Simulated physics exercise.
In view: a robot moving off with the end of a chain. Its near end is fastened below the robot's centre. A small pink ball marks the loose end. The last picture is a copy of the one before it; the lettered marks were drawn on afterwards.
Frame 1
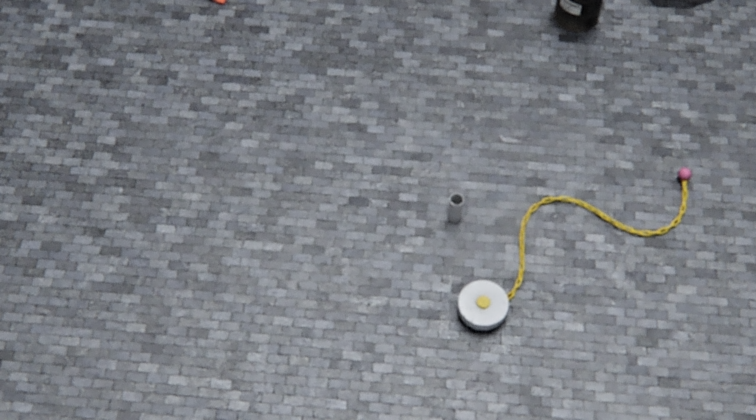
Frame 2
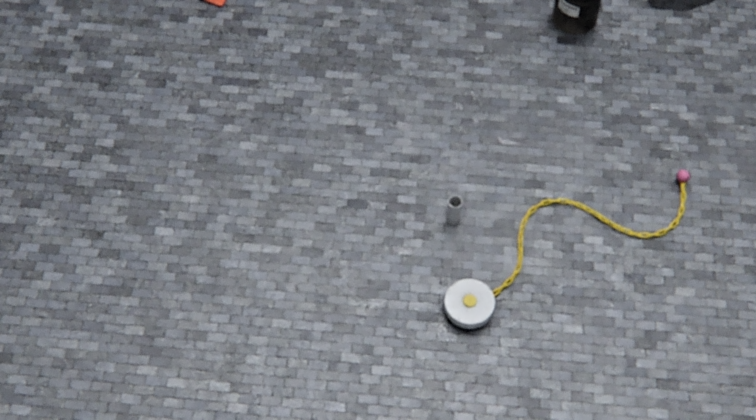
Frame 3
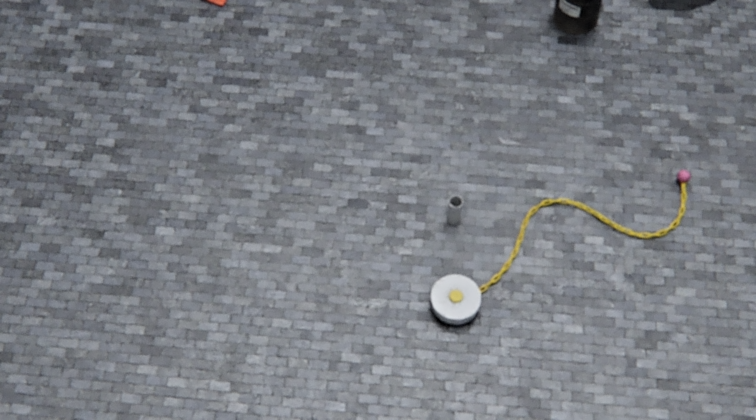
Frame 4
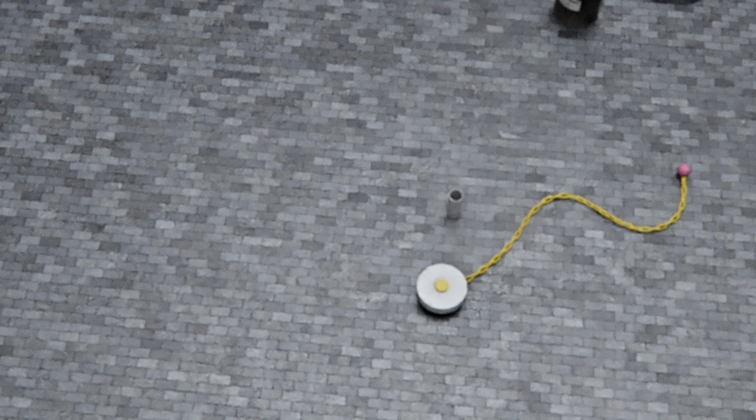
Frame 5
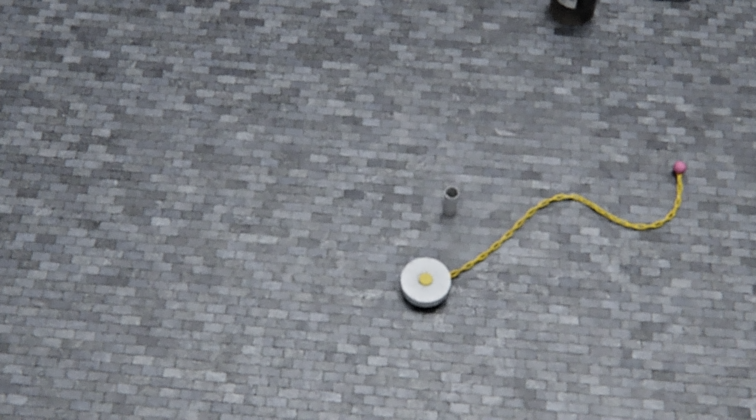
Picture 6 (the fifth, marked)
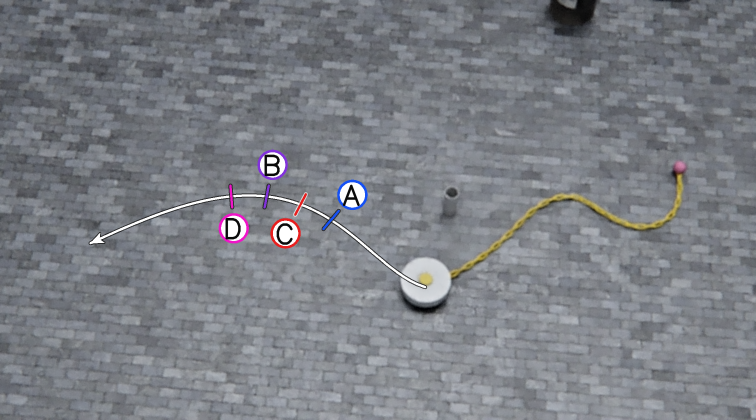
A round white robot moves slowly left past a small post, trailing a curving yellow chain.
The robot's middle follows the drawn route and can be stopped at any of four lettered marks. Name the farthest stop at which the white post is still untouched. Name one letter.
Mark C.
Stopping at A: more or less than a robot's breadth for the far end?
By then, less.
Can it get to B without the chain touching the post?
No.
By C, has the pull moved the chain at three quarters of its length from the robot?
Yes.
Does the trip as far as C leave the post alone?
For that mark, yes.
On the marked copy, A at (331, 220); B at (267, 196); C at (301, 204); D at (231, 196); the route from (425, 287) via (267, 196) to (91, 243).
Following C. Soon after the start, robot (380, 255), middle of the chain (555, 224), free end (680, 168).
Later, robot (339, 221), middle of the chain (519, 232), free end (676, 181).
In the end, robot (300, 200), middle of the chain (479, 223), free end (648, 197); nothing has been touched.
As for the rest, A is safe but short; B brings the chain against the post; D brings the chain against the post.
